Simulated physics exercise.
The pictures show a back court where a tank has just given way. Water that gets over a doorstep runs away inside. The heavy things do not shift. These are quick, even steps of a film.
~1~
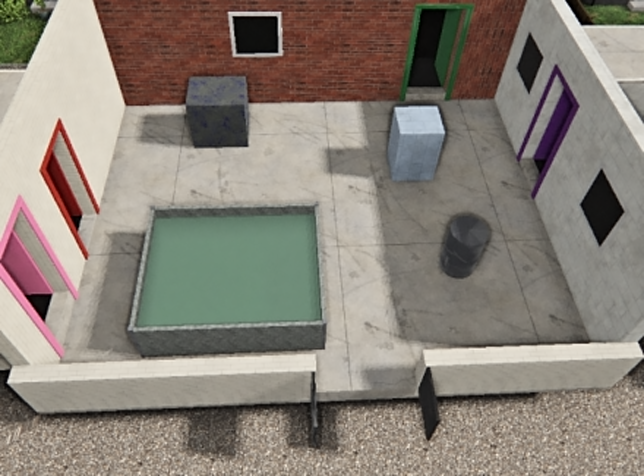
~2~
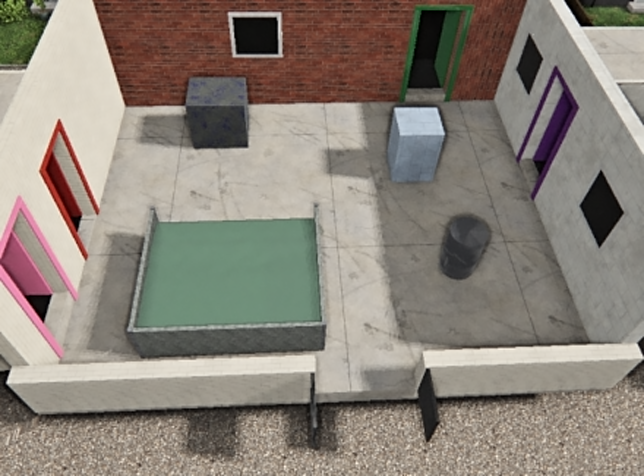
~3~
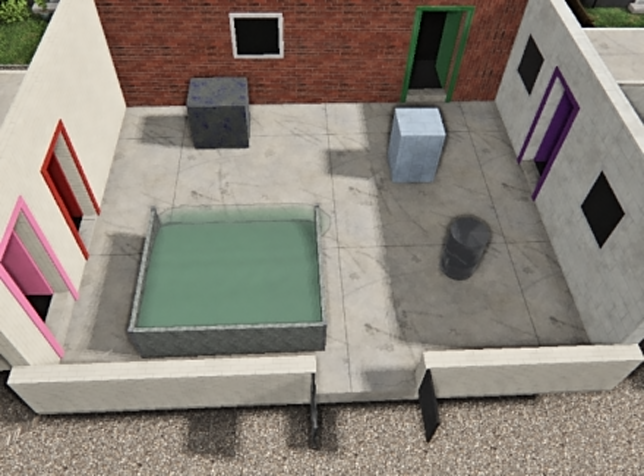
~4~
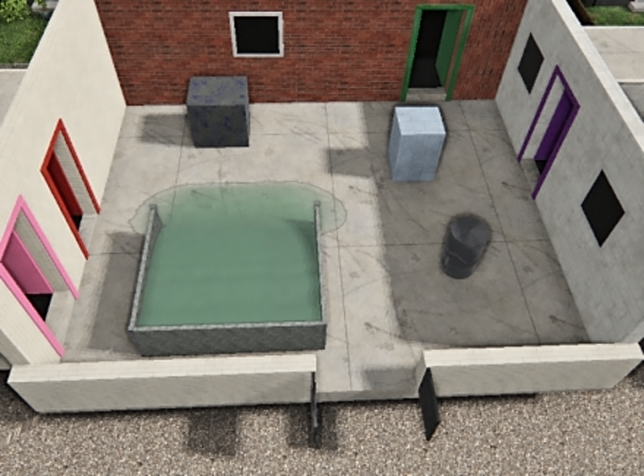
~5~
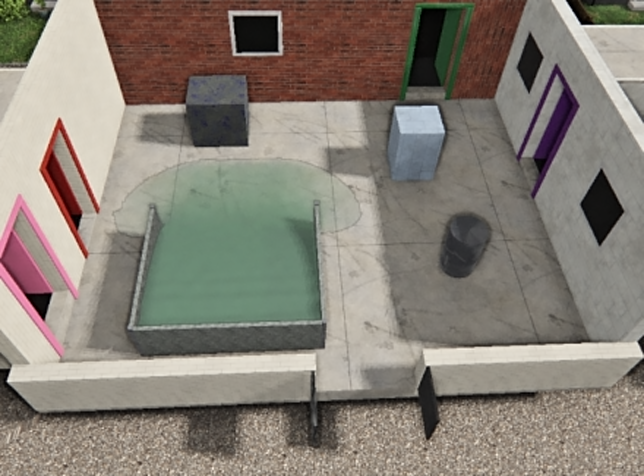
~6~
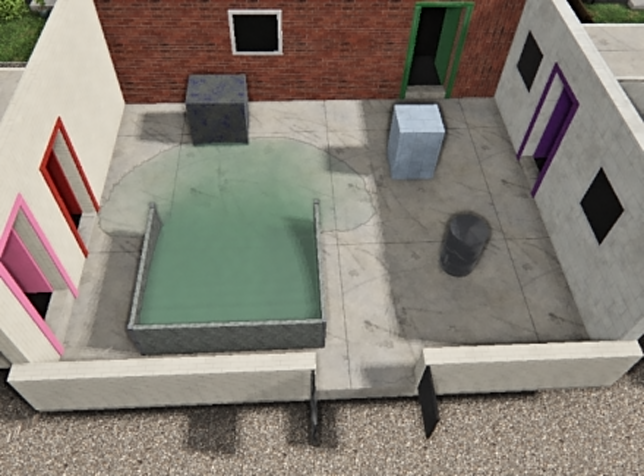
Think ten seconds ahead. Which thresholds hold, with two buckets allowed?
One by one: The pink door stays under that; the purple door stays under that; the red door takes more than that; the green door stays under that.
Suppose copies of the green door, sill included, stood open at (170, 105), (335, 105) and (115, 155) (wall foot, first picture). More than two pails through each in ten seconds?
In that order: Is over, takes more, floods.
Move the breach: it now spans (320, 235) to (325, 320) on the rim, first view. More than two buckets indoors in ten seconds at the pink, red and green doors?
Then: The pink door holds, the red door takes more, the green door is over.
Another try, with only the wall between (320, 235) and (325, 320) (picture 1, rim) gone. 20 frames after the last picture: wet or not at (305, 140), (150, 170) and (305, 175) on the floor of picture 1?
In that order: Clear, clear, free of water.
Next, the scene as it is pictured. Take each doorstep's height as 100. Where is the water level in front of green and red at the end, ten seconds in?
About 30 and 200 per cent.
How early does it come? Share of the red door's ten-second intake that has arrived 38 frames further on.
About 30 per cent.
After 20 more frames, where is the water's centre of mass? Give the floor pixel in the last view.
Roughly at (256, 167).
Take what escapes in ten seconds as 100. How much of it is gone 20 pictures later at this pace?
Roughly 0 per cent.
A moment on, water covers 35 % of the floor; the pink door not reached, the purple door not reached, the red door wet at the sill, nothing in, the green door not reached.
Next, water covers 40 % of the floor; the pink door not reached, the purple door not reached, the red door wet at the sill, nothing in, the green door not reached.
Then, water covers 50 % of the floor; the pink door not reached, the purple door not reached, the red door wet at the sill, nothing in, the green door wet at the sill, nothing in.
Later, water covers 85 % of the floor; the pink door wet at the sill, nothing in, the purple door wet at the sill, nothing in, the red door over two buckets in, the green door wet at the sill, nothing in.
In the end, water covers 100 % of the floor; the pink door wet at the sill, nothing in, the purple door wet at the sill, nothing in, the red door far over two buckets in, the green door under two buckets in.
